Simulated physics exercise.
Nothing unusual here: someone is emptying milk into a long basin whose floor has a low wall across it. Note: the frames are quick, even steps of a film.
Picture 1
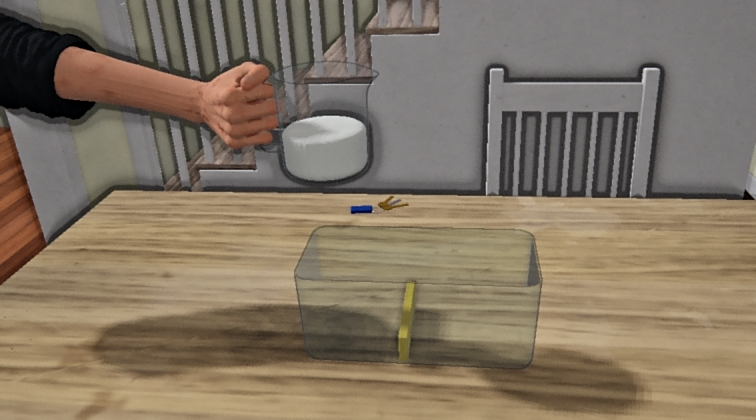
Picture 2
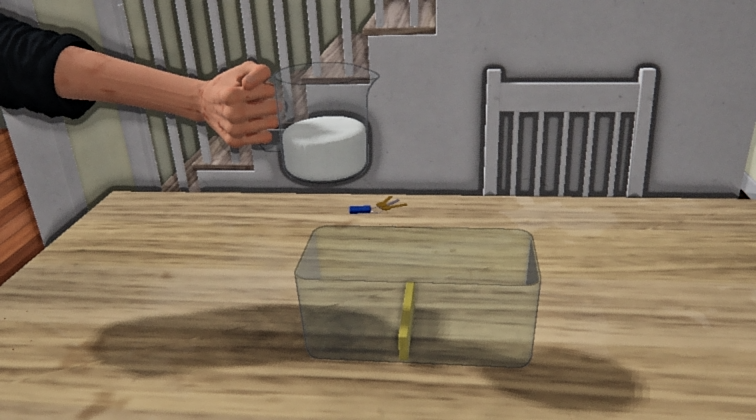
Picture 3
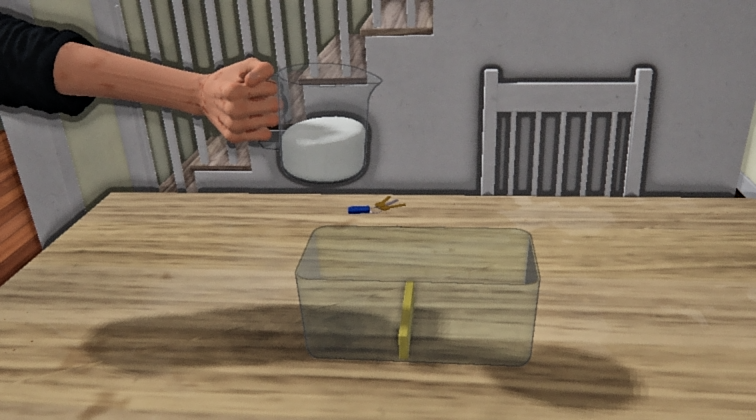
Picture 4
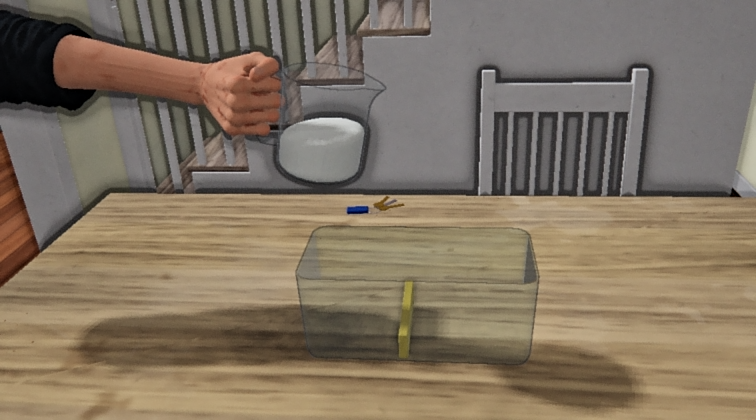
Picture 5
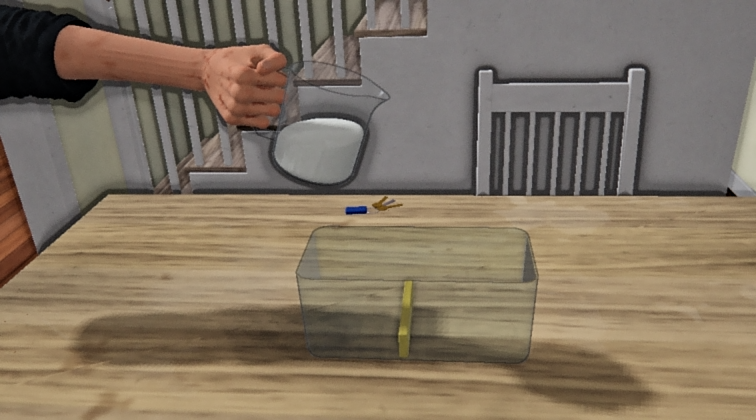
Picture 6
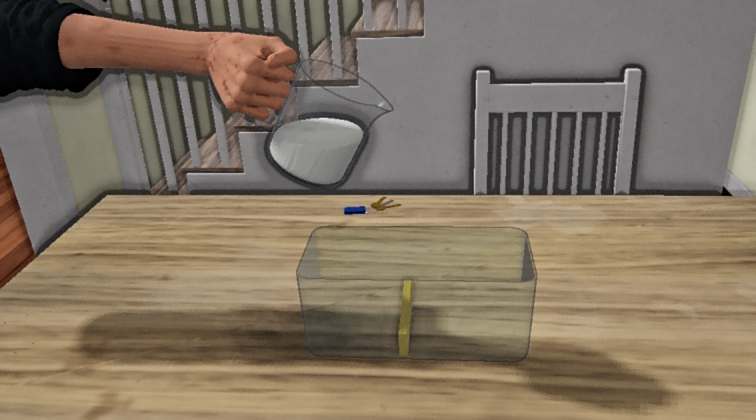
A hand holding a clear jug of milk tilts it gradually to the right above a wooden table, the milk shifting inside, while a long clear basin with a low yellow wall across its floor stays still below.
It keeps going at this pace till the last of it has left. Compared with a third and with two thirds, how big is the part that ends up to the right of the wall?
The quantity right of the wall will come in past two thirds.
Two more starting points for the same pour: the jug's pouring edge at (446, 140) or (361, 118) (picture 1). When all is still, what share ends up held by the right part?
One after the other: 90 %, 55 %.
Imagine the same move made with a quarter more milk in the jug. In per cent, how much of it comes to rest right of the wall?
Close to 90 per cent.
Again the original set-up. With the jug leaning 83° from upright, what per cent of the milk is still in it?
85 %.
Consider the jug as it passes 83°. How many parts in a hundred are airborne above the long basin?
I'd say some 15 per cent of it.
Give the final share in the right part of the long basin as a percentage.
I'd put it at around 90 %.
A moment on, the jug is tipped on its side and 87 per cent is still to pour, 0 is left of the wall and 0 right of it.
Next, the jug is tipped right over and 29 per cent is still to pour, 0 is left of the wall and 45 right of it.
Then the jug is tipped right over and 4 per cent is still to pour, 5 is left of the wall and 83 right of it.
Later the jug is tipped right over and 0 per cent is still to pour, 8 is left of the wall and 90 right of it.
In the end 9 per cent lies left of the wall, 90 right of it and 2 outside.
